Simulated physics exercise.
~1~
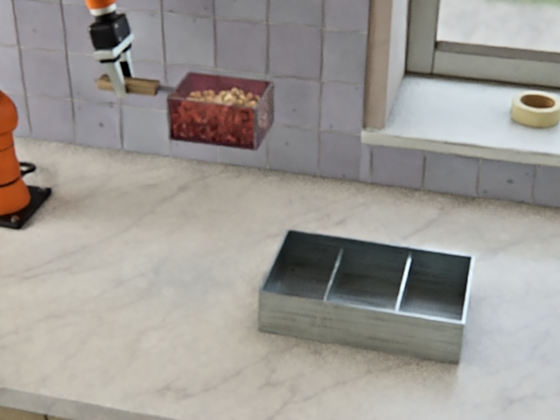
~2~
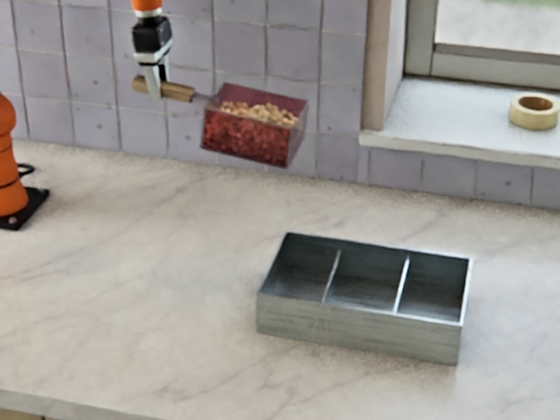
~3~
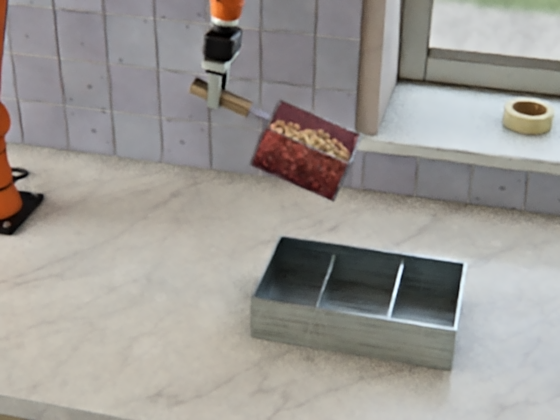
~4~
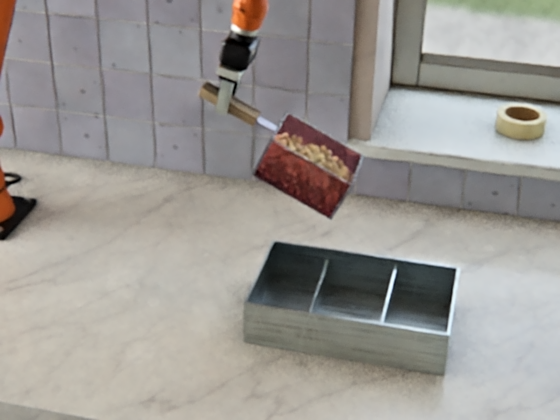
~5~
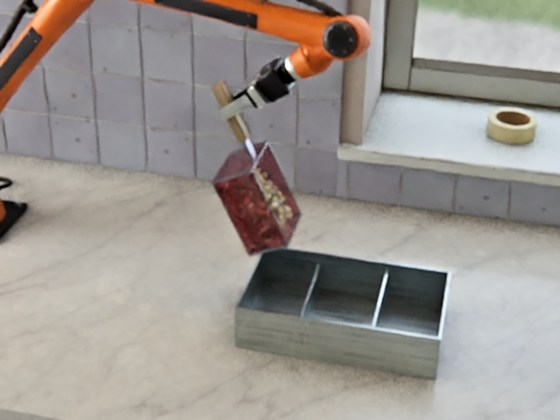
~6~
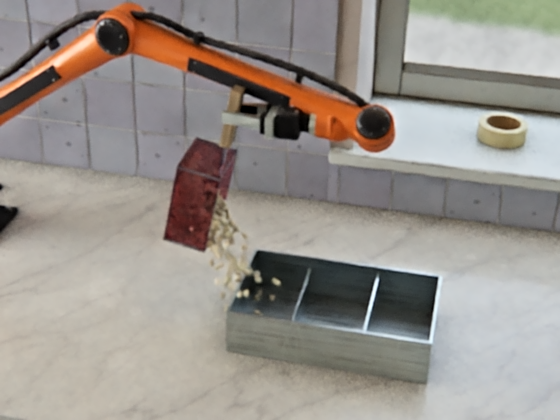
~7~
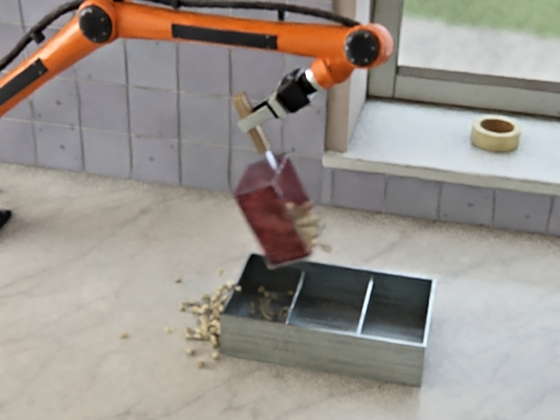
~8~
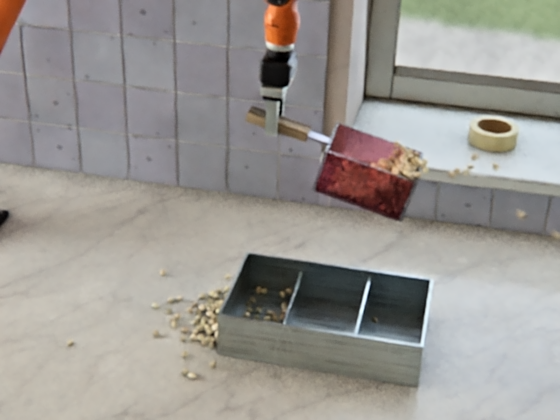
On a pale marble-look counter by a window, an orange robot arm carried a reddish see-through box of beans rightward and tipped it over a metal three-part tray, spilling many outside and some into the left section, then swung it back up, still partly full.
